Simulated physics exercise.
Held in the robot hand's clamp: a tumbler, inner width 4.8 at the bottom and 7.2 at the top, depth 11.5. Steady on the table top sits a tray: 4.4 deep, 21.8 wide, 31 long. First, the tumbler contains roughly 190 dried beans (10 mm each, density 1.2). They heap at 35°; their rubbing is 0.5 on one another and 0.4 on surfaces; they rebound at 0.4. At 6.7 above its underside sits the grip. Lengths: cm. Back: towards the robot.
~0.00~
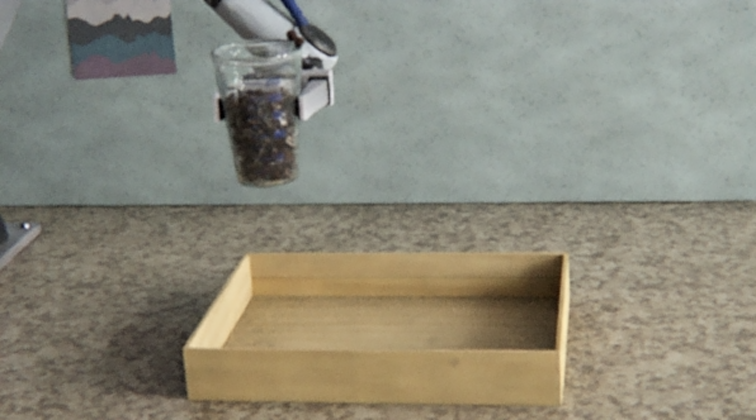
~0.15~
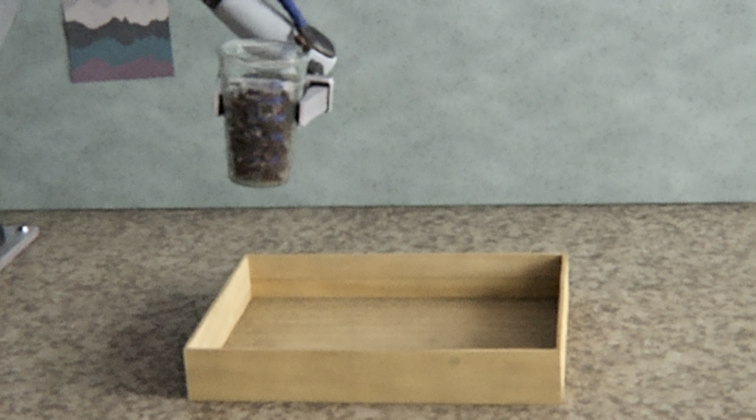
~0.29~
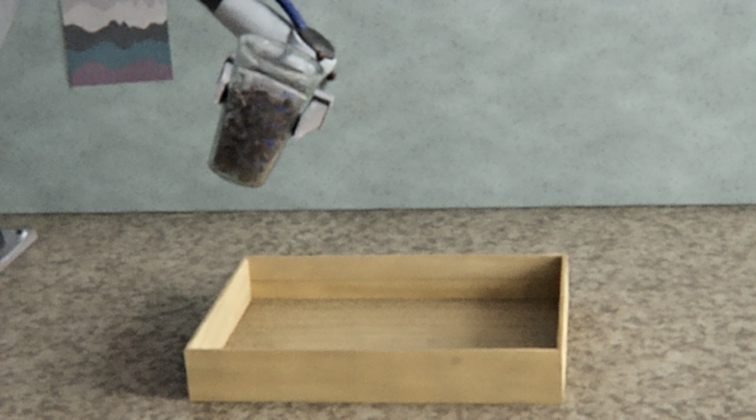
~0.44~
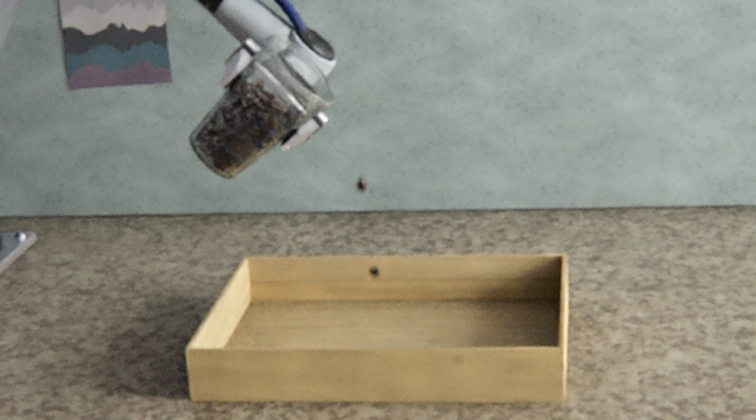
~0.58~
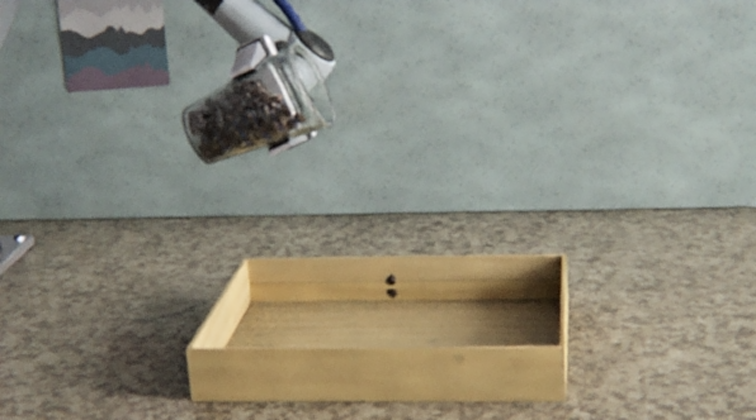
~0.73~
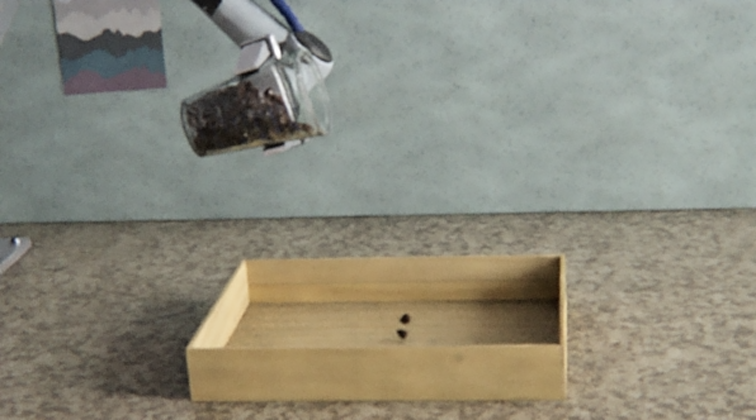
At the start, a robot clamp holds a clear tumbler of dark beans nearly upright above an empty wooden tray. The clamp then tilts the tumbler steadily until it lies almost on its side, its mouth toward the right, and two beans drop into the tray while the rest stay inside.
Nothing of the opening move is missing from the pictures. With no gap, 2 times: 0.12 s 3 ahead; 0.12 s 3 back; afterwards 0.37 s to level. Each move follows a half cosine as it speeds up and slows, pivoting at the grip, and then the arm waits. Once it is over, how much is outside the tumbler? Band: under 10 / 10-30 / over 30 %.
10-30 %.
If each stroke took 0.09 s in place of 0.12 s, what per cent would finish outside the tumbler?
Then roughly 35 percent.
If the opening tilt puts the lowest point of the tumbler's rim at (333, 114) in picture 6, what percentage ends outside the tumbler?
The share is around 0 %.
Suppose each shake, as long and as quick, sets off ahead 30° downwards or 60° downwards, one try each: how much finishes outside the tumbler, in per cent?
Try one gives about 5 in a hundred, try two about 0 in a hundred.
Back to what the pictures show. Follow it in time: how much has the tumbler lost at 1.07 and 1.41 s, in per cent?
First it's 5 percent, and after that 20 percent.
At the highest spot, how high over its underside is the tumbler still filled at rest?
I'd say close to 8.5 cm.
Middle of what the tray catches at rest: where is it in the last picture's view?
I'd say somewhere near (402, 339) in the final view.
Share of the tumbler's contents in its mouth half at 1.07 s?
About 50 percent.
After 1.07 s, tilted 75° forward, highest piece 23 above the table; 184 in the tumbler, 6 in the tray, 4 in flight or on a rim.
After 1.41 s, tilted 33° forward, highest piece 26 above the table; 160 in the tumbler, 33 in the tray, 1 in flight or on a rim.
After 1.78 s, level, highest piece 25 above the table; 160 in the tumbler, 34 in the tray.
After 2.83 s, level, highest piece 25 above the table; 160 in the tumbler, 34 in the tray.
At rest, 160 in the tumbler, 34 in the tray. That is 18 % outside the tumbler.
